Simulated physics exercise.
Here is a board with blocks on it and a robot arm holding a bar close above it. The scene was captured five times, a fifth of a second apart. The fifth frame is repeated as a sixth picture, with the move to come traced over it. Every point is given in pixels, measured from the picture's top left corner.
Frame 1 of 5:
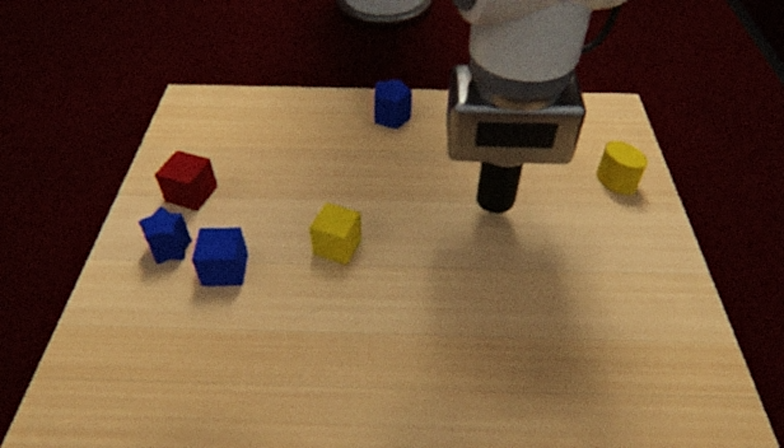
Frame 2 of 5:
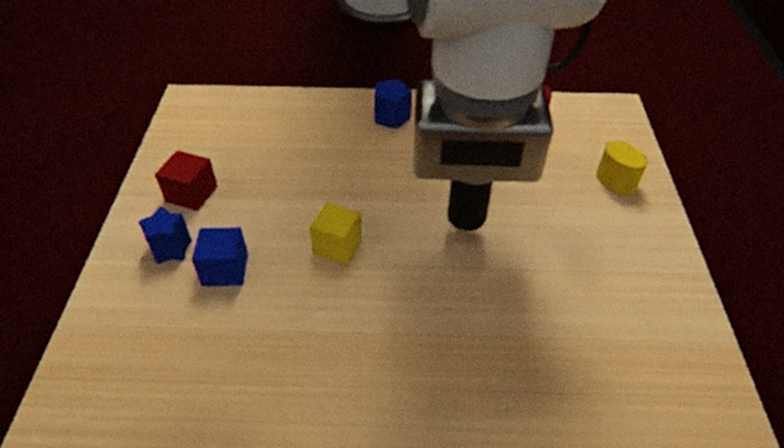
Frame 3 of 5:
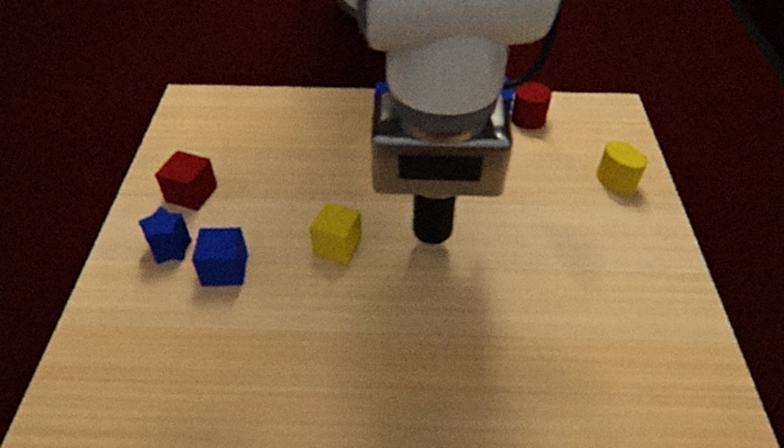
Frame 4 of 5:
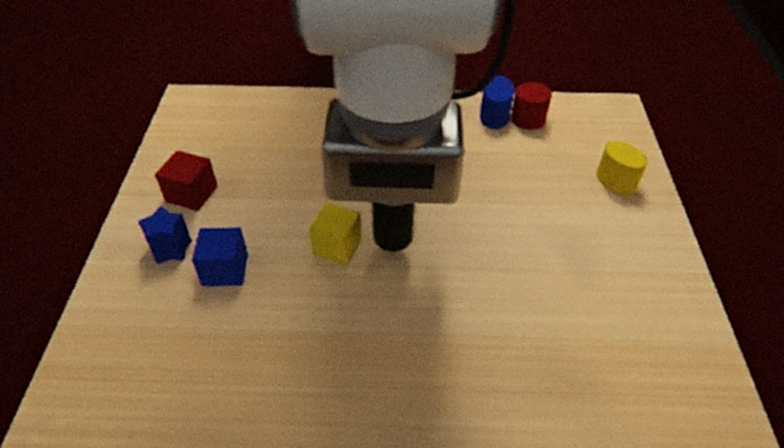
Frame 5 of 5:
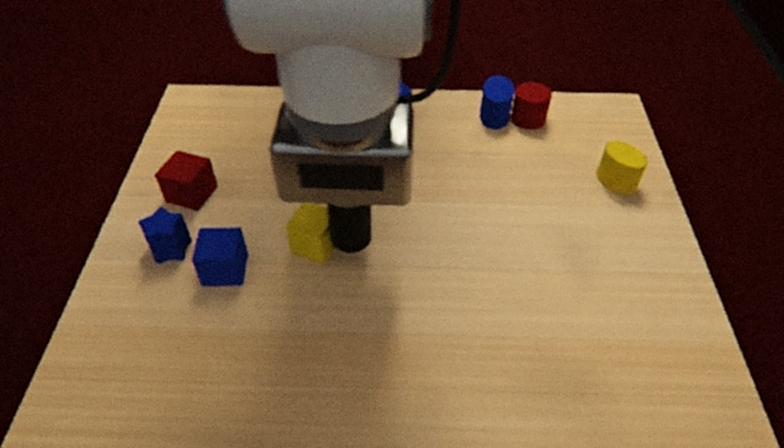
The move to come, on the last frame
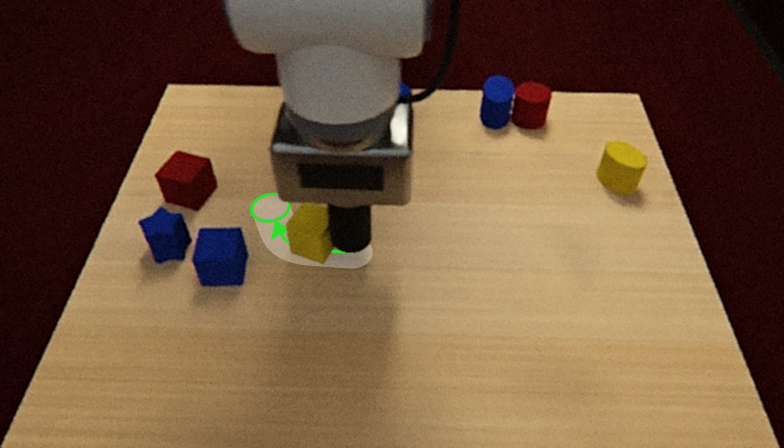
At the start, a robot arm holds a dark bar over the right half of a wooden board scattered with red, blue and yellow blocks. The arm moves steadily left and slightly nearer, revealing blocks behind it, then reaches the yellow cube and pushes it a short way left.
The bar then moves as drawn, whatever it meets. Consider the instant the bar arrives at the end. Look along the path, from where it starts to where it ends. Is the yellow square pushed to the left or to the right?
Pushed left.
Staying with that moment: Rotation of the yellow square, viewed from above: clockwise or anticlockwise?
From overhead, the rotation is counterclockwise.
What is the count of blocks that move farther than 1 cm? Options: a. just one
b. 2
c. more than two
It's a.
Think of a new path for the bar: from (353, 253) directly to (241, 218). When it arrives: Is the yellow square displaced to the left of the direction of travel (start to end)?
Yes, I think so.
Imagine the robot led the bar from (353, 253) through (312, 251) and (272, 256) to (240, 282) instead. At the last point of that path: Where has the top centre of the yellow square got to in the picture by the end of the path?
Its top middle: (236, 209).
Path on the board, from (353, 253) over (312, 250) and (281, 234) to (270, 208).
On the path given first. One third of the way, bar at (310, 235); yellow square at (270, 215).
Two thirds of the way, bar at (278, 218); yellow square at (235, 206), turned 30° anticlockwise.
At the end, bar at (267, 192); blue square in place; yellow square at (230, 202), turned 50° anticlockwise.
